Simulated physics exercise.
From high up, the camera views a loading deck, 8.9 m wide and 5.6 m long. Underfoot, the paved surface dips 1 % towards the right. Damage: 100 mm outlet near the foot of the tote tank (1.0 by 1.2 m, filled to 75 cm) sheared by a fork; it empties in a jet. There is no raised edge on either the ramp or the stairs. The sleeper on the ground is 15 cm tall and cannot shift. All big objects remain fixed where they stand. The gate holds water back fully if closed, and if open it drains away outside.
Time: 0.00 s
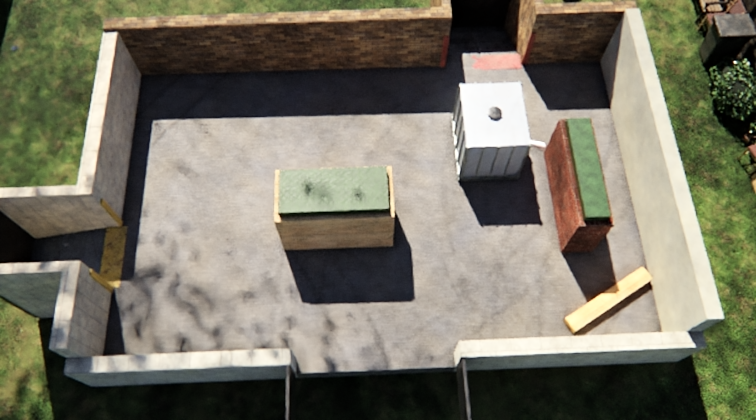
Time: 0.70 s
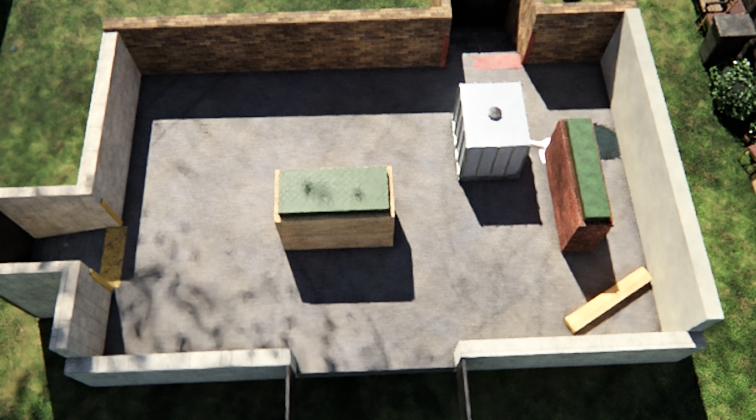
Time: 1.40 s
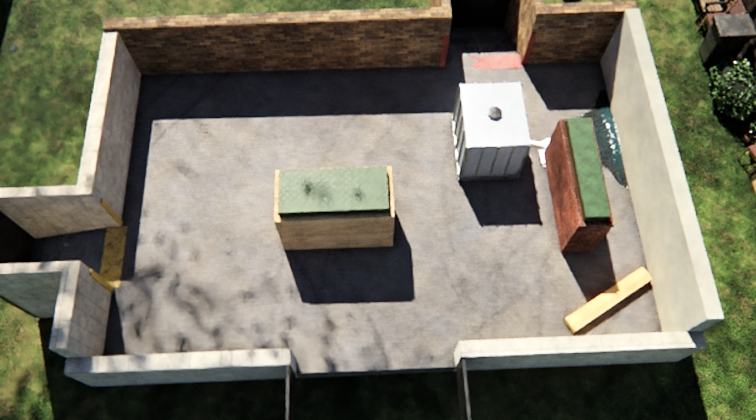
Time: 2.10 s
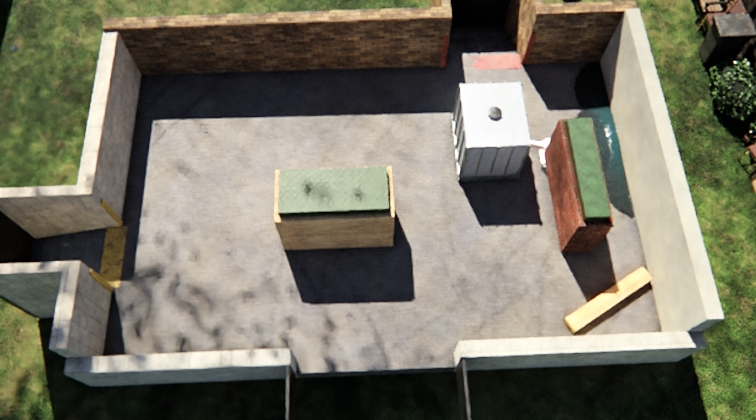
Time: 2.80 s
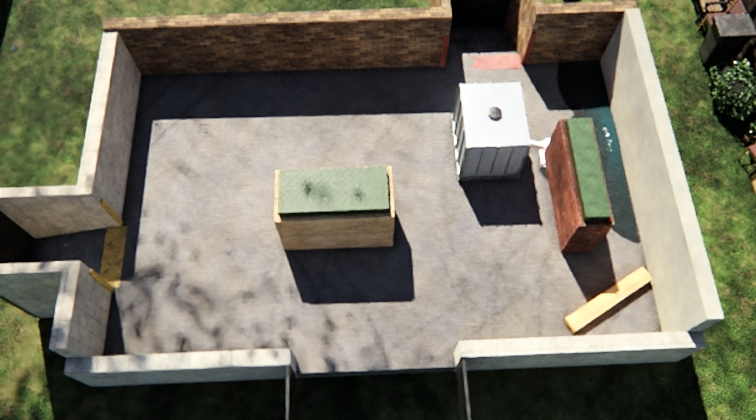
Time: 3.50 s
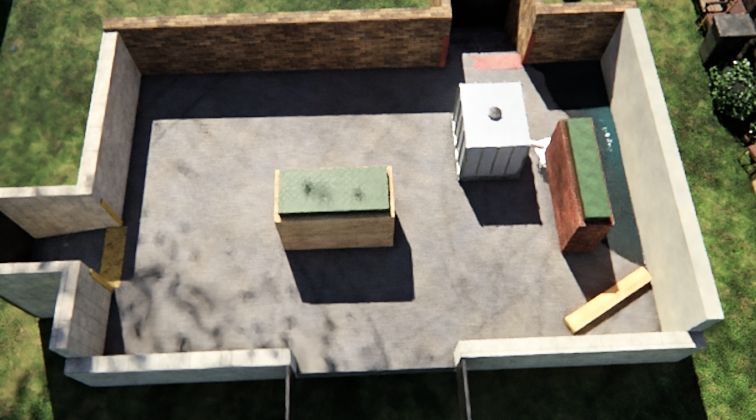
Walled paved yard seen from above, with water jetting from a white tank and spreading behind a brick block along the right wall.
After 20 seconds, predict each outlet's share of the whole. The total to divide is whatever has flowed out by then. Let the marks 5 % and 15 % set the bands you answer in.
I would say the gate takes not even 5 %; the stair shaft (marked red) takes between 5 and 15 %; the ramp down (marked yellow) takes under 5 %.
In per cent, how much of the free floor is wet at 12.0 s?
About 25 percent of the floor.
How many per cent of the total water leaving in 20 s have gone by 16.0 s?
By then, roughly 60 per cent.
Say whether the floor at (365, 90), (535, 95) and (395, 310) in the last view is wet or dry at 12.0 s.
Taking them in order, they'd be spared, swamped and spared.
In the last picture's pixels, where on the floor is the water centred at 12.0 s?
Roughly (559, 150).
After 5.0 s water covers 10 % of the floor and is deepest (9 cm) near (612, 140); gone so far, the gate 0 %, the stair shaft (marked red) 0 %, the ramp down (marked yellow) 0 %.
After 8.0 s water covers 15 % of the floor and is deepest (8 cm) near (610, 132); gone so far, the gate 0 %, the stair shaft (marked red) 1 %, the ramp down (marked yellow) 0 %.
After 12.0 s water covers 25 % of the floor and is deepest (8 cm) near (610, 132); gone so far, the gate 0 %, the stair shaft (marked red) 3 %, the ramp down (marked yellow) 0 %.
After 16.0 s water covers 30 % of the floor and is deepest (8 cm) near (610, 132); gone so far, the gate 0 %, the stair shaft (marked red) 7 %, the ramp down (marked yellow) 0 %.
After 20.0 s water covers 35 % of the floor and is deepest (7 cm) near (610, 132); gone so far, the gate 0 %, the stair shaft (marked red) 11 %, the ramp down (marked yellow) 0 %.
